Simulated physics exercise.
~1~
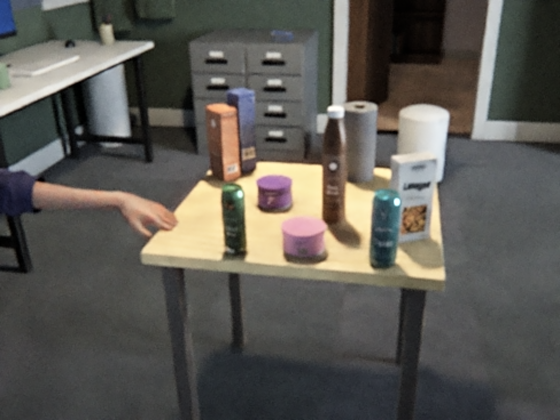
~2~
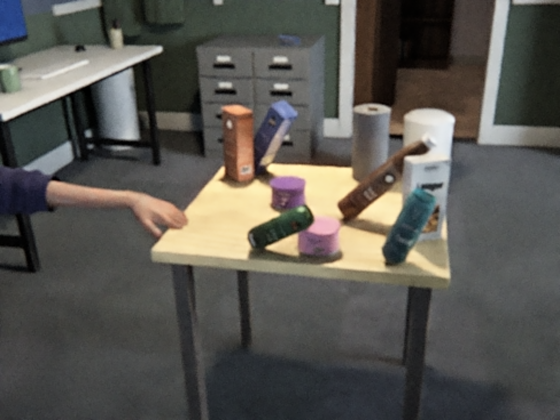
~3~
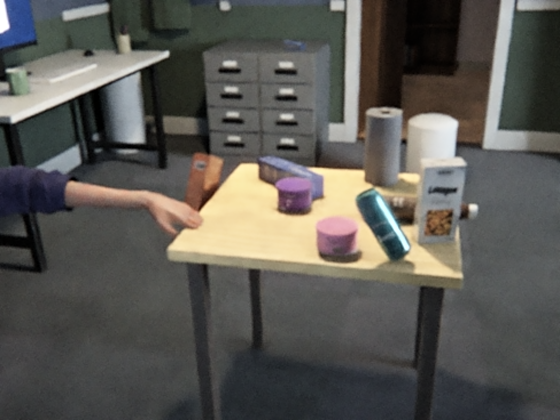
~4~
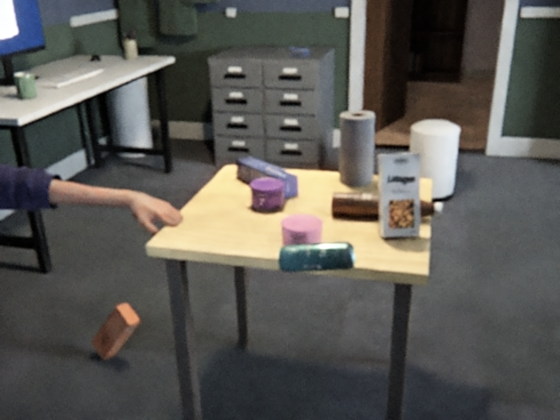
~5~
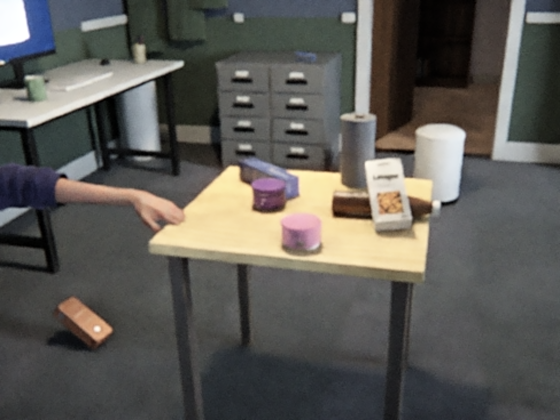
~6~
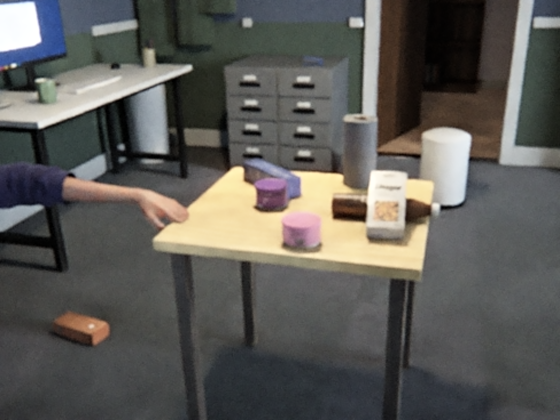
A hand rested at the edge of a small table as its bottles and cartons tipped over; an orange carton and a green can went off, then a turquoise can, leaving the brown bottle, blue carton and white packet lying among upright tubs.
